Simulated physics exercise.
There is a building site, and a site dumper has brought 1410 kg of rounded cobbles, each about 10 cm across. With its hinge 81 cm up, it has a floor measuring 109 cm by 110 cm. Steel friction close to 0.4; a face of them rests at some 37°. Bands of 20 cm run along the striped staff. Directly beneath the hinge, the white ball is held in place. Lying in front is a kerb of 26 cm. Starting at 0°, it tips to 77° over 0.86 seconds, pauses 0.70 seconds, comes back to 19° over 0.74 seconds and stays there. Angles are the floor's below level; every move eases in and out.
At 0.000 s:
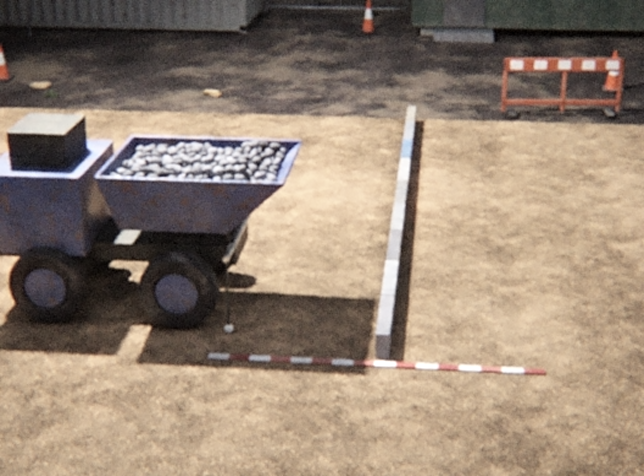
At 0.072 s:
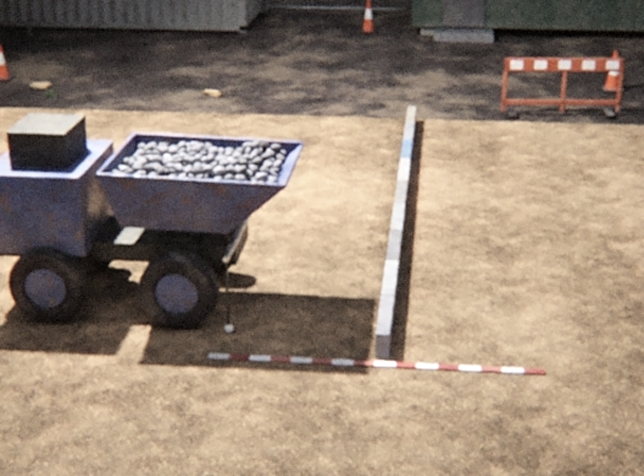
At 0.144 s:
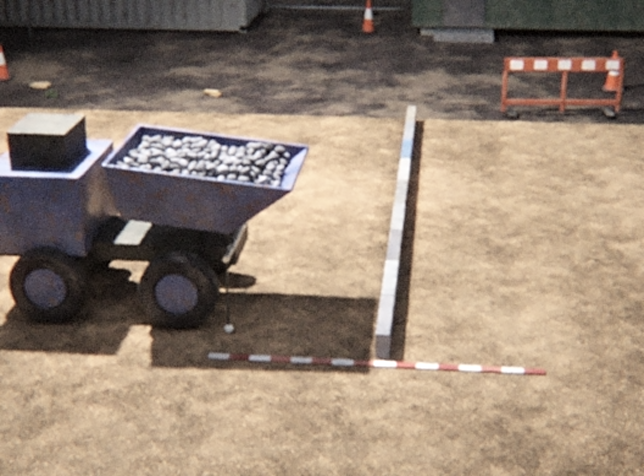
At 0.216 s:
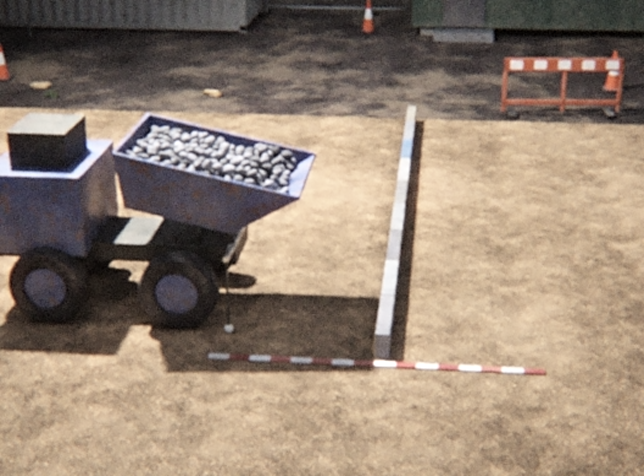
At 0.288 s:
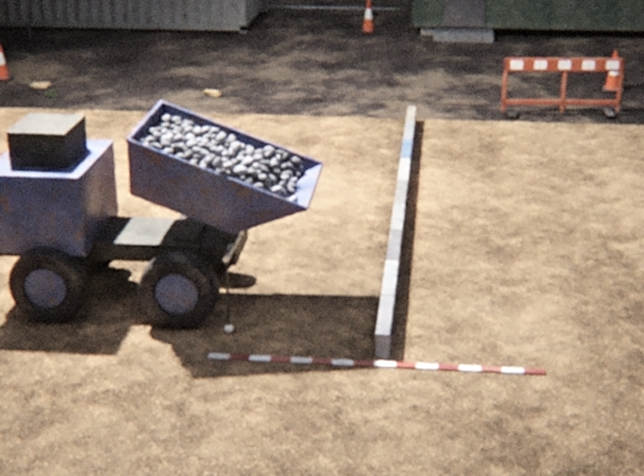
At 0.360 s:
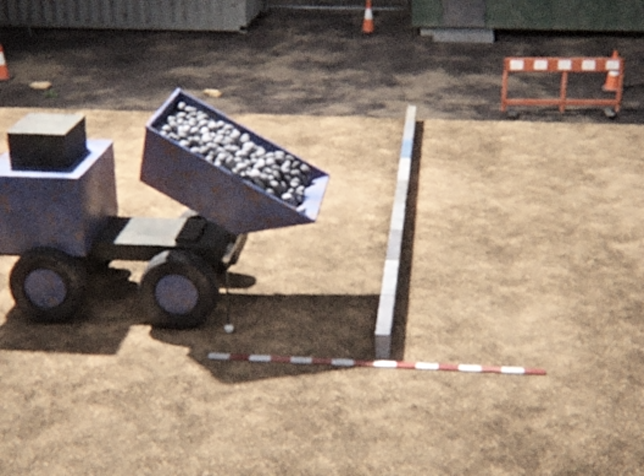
Blue dumper skip full of rounded grey stones tilting steadily down to the right, its back end rising, while the wheels stay still.
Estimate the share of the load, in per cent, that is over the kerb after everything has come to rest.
30 %.
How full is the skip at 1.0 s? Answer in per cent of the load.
Around 75 percent of the load.
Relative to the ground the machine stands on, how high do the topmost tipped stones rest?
Result: Near 48 cm above the ground.
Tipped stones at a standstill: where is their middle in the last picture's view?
Around (366, 303).
After 0.6 s the floor is at 64°; 100 % in the skip; the foremost stones are at (329, 241).
After 1.0 s the floor is at 77°; 73 % in the skip, 27 % on this side of the kerb; the foremost stones are at (378, 288).
After 2.8 s the floor is at 19°; 0 % in the skip, 69 % on this side of the kerb, 31 % over the kerb; the foremost stones are past the picture's edge.
After 5.7 s the floor is at 19°; 0 % in the skip, 68 % on this side of the kerb, 32 % over the kerb; the foremost stones are past the picture's edge.
